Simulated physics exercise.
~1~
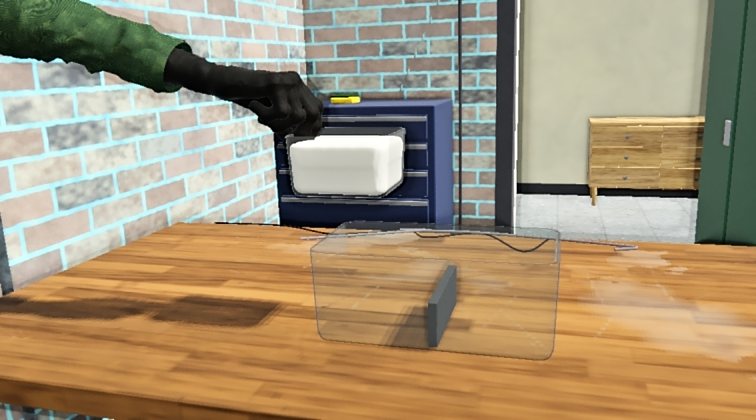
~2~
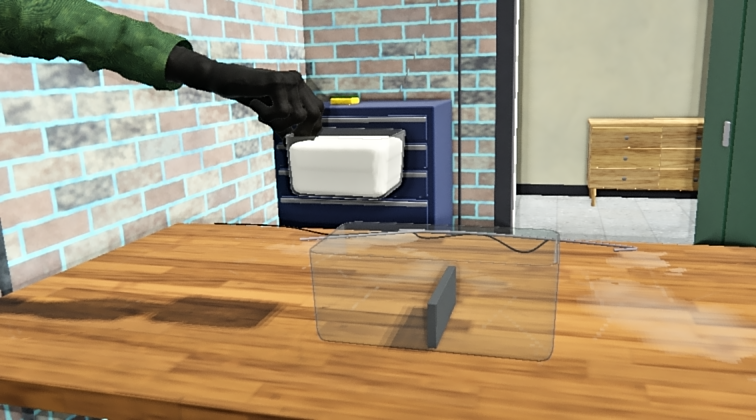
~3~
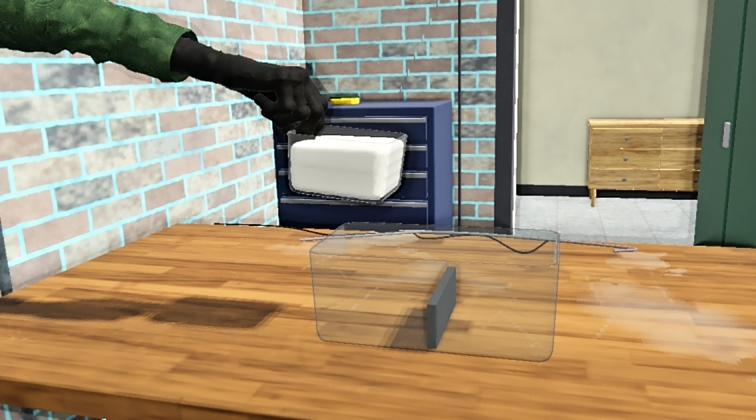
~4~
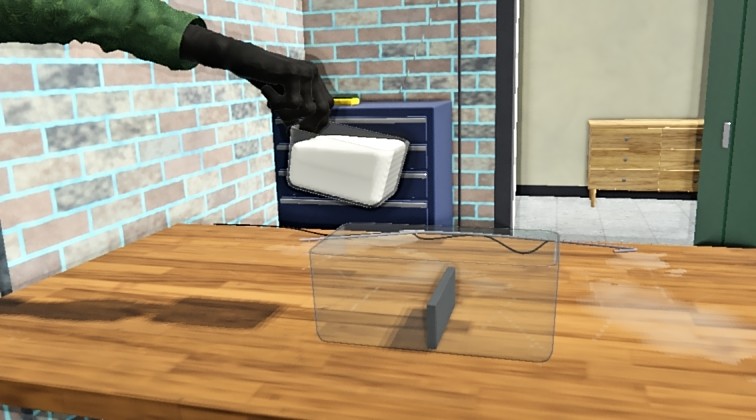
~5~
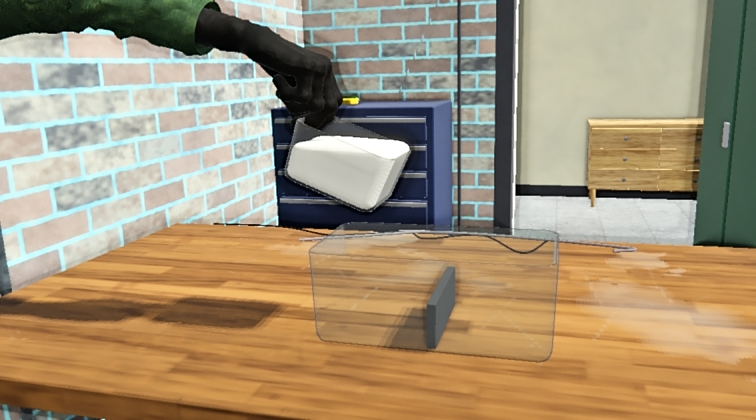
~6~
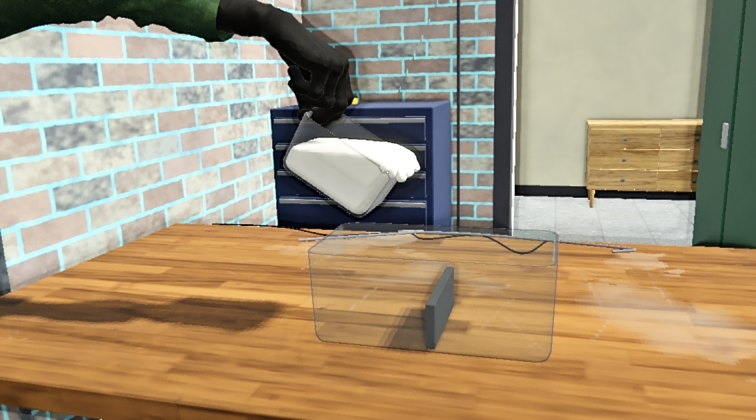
A dark-gloved hand tilts a clear container of milk rightward above a long, clear basin.
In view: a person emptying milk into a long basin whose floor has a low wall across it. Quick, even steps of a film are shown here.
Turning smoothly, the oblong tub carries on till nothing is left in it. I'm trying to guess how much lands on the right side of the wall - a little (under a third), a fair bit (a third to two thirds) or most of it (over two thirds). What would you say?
I would say a fair bit, a third to two thirds.
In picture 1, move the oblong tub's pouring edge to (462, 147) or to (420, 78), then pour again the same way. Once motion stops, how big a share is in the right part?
The first start gives some 95 %, the second some 75 %.
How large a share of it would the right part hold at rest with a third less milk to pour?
It comes to around 15 percent.
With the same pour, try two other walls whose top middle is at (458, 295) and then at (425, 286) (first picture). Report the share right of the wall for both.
About 25 per cent on the first try, and 70 per cent on the second.
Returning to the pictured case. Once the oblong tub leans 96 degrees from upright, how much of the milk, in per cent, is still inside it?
About 20 %.
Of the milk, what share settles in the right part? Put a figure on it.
It comes to some 45 per cent.
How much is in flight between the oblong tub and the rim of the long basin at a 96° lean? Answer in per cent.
Something close to 25 percent of it.
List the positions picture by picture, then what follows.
In the first frame, it leans 0°; its right rim is at (396, 134); the milk meets the walls at (304, 141) and (396, 141); the long basin's rim runs from (329, 237) to (559, 247); the wall's top is at (443, 284).
In the second frame, it leans 1°; its right rim is at (396, 136); the milk meets the walls at (304, 141) and (396, 143).
In the third frame, it leans 6°; its right rim is at (398, 141); the milk meets the walls at (305, 141) and (398, 145).
In the fourth frame, it leans 13°; its right rim is at (400, 148); the milk meets the walls at (306, 141) and (400, 146).
In the fifth frame, it leans 22°; its right rim is at (402, 157); the milk meets the walls at (306, 143) and (404, 152); 2 per cent is over the edge.
In the sixth frame, it leans 33°; its right rim is at (401, 168); the milk meets the walls at (304, 145) and (401, 158); 7 per cent is over the edge.
A moment on, the oblong tub is tipped on its side and 19 per cent is still to pour, 18 is left of the wall and 37 right of it.
Next, the oblong tub is tipped right over and 2 per cent is still to pour, 50 is left of the wall and 45 right of it.
Then the oblong tub is tipped right over and 0 per cent is still to pour, 53 is left of the wall and 45 right of it.
Later the oblong tub is tipped right over and 0 per cent is still to pour, 53 is left of the wall and 45 right of it.
Finally, 53 per cent lies left of the wall, 45 right of it and 2 outside.
